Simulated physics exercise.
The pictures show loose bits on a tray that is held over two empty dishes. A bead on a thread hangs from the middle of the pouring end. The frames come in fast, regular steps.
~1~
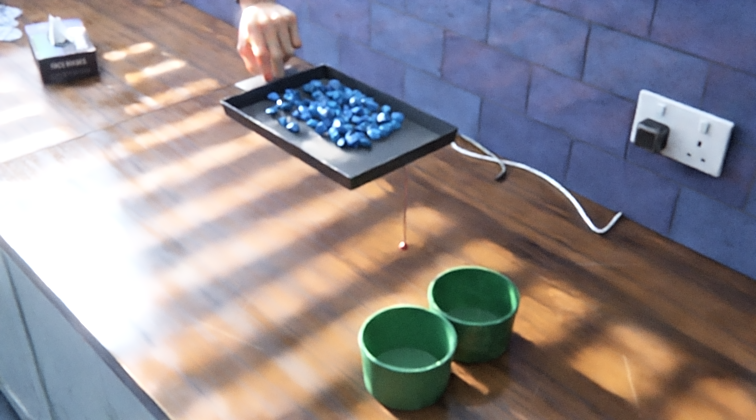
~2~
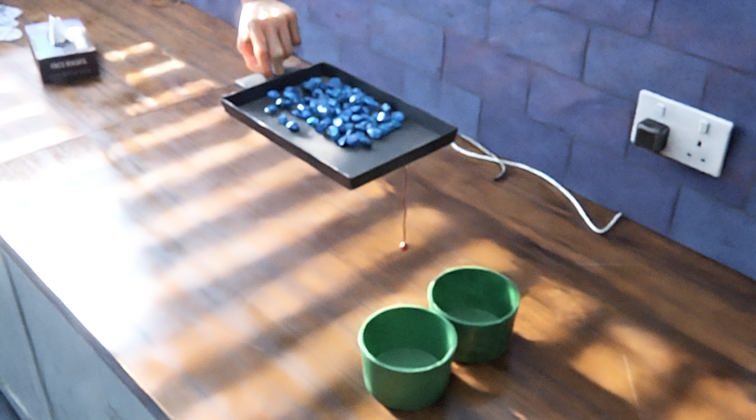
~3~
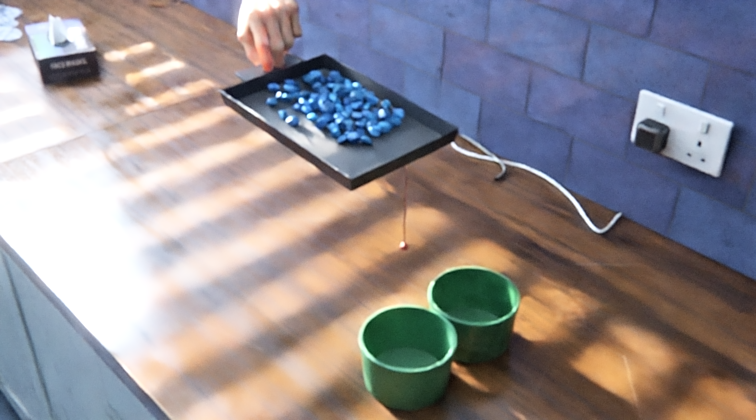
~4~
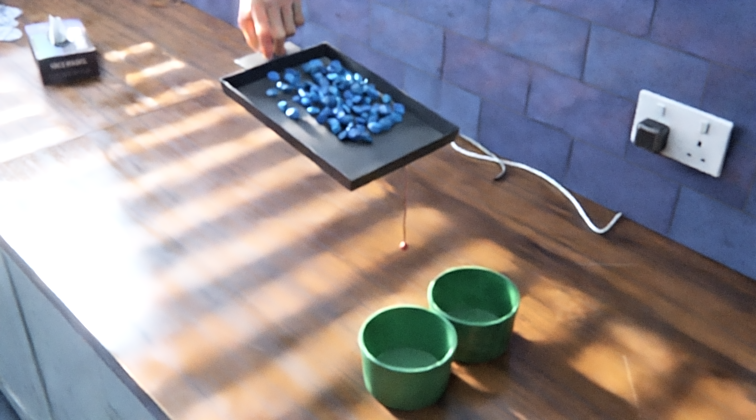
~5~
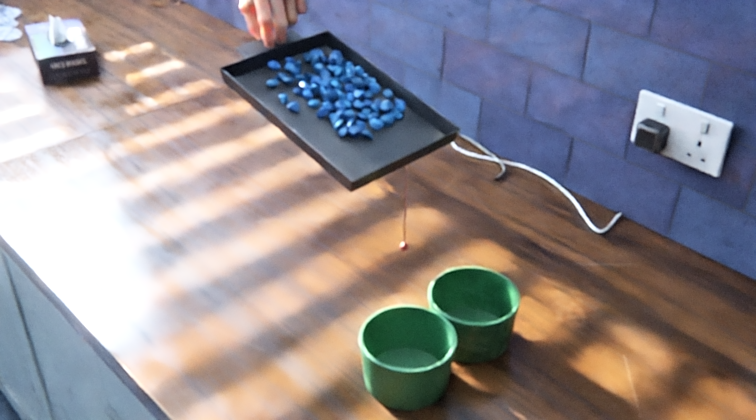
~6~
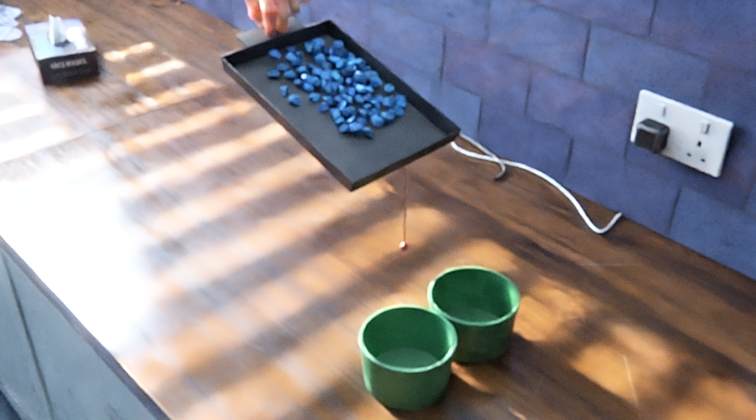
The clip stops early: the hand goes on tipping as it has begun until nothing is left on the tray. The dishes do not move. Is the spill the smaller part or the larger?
Caught overall: Under half.
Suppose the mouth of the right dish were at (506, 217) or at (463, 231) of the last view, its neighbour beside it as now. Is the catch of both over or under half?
One: Less than half. Two: The smaller part.
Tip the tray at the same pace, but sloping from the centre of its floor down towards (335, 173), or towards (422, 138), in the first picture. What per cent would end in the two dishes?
Roughly 0 per cent, and 0 per cent.
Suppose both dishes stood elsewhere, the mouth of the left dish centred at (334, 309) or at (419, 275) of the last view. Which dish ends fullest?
First the right-hand dish, then the left dish.
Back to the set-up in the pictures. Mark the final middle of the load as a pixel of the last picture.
At about (419, 322).
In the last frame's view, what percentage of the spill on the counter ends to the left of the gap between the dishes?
Close to 80 per cent.
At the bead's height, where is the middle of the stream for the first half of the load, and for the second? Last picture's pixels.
First near (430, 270), later near (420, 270).
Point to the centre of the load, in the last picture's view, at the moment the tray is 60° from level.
At about (403, 150).
Soon, tray tipped steeply; nearly all on the tray; a small part in the air.
A while on, tray tipped right over; about half on the tray; a stray few in the left dish; a small part in the right dish; about a quarter outside both; a small part in the air.
Towards the end, tray tipped past a quarter turn; a small part in the left dish; about a quarter in the right dish; about two thirds outside both.
Finally, tray tipped past a quarter turn; a small part in the left dish; about a quarter in the right dish; about two thirds outside both.
